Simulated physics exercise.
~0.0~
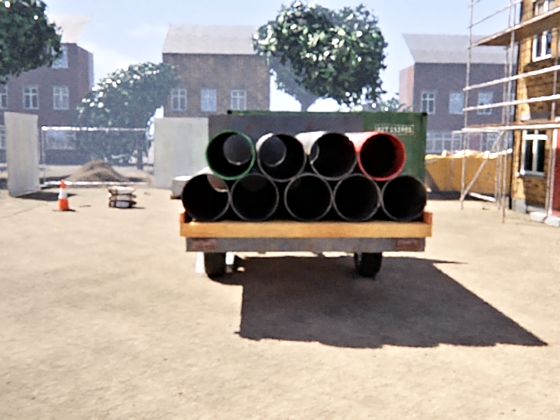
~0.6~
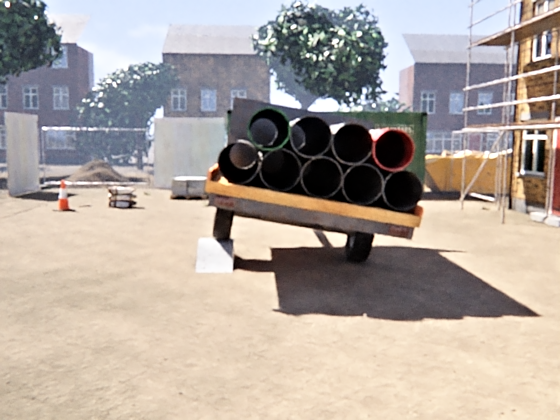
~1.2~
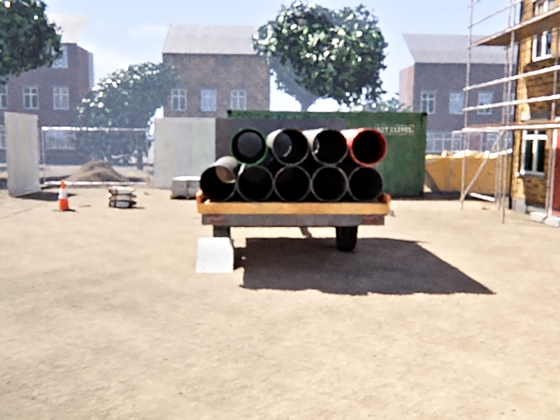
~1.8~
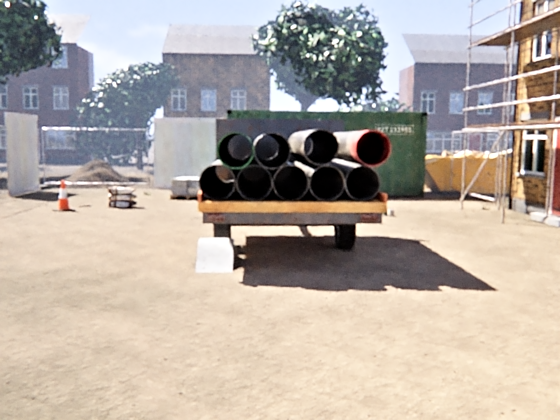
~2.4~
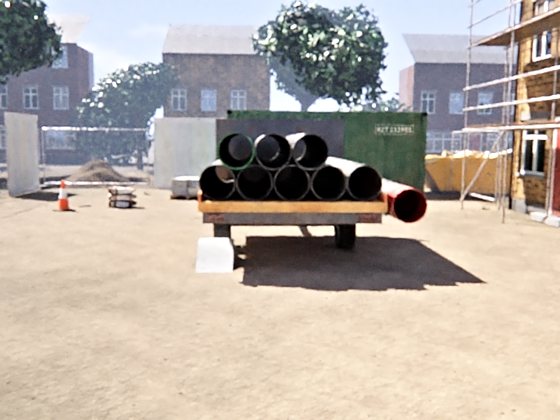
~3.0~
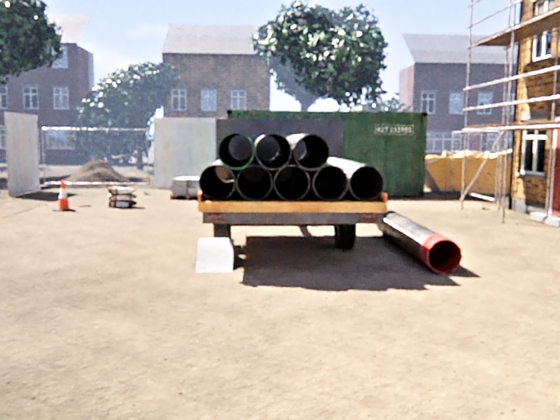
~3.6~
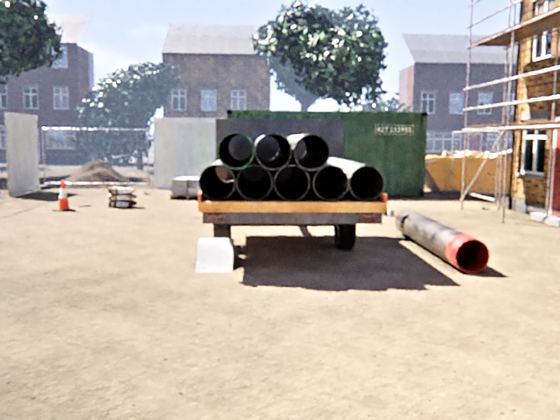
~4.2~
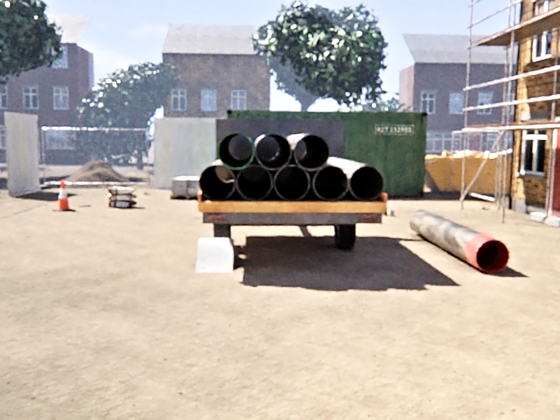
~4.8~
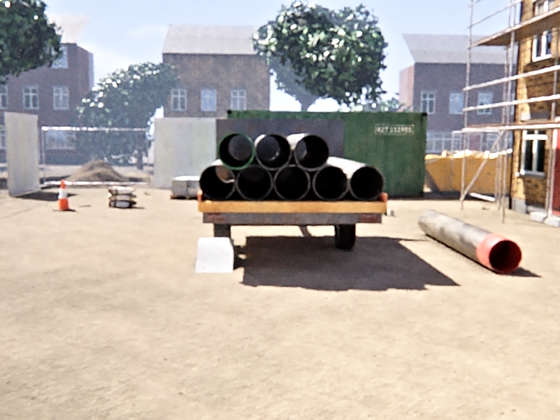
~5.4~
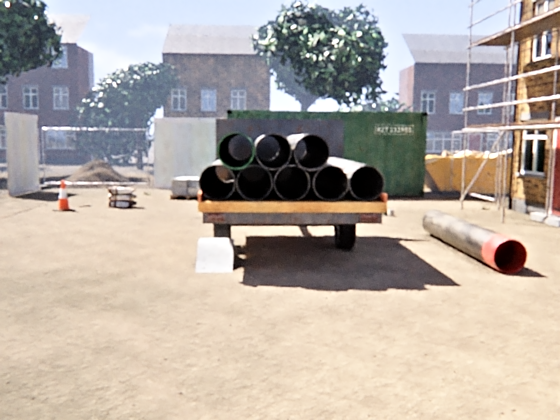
A trailer stacked with plastic pipes tilted to the right as its left wheel rode over a concrete hump, then levelled out, and the red pipe rolled off the right side and came to rest on the ground while the green one stayed aboard.
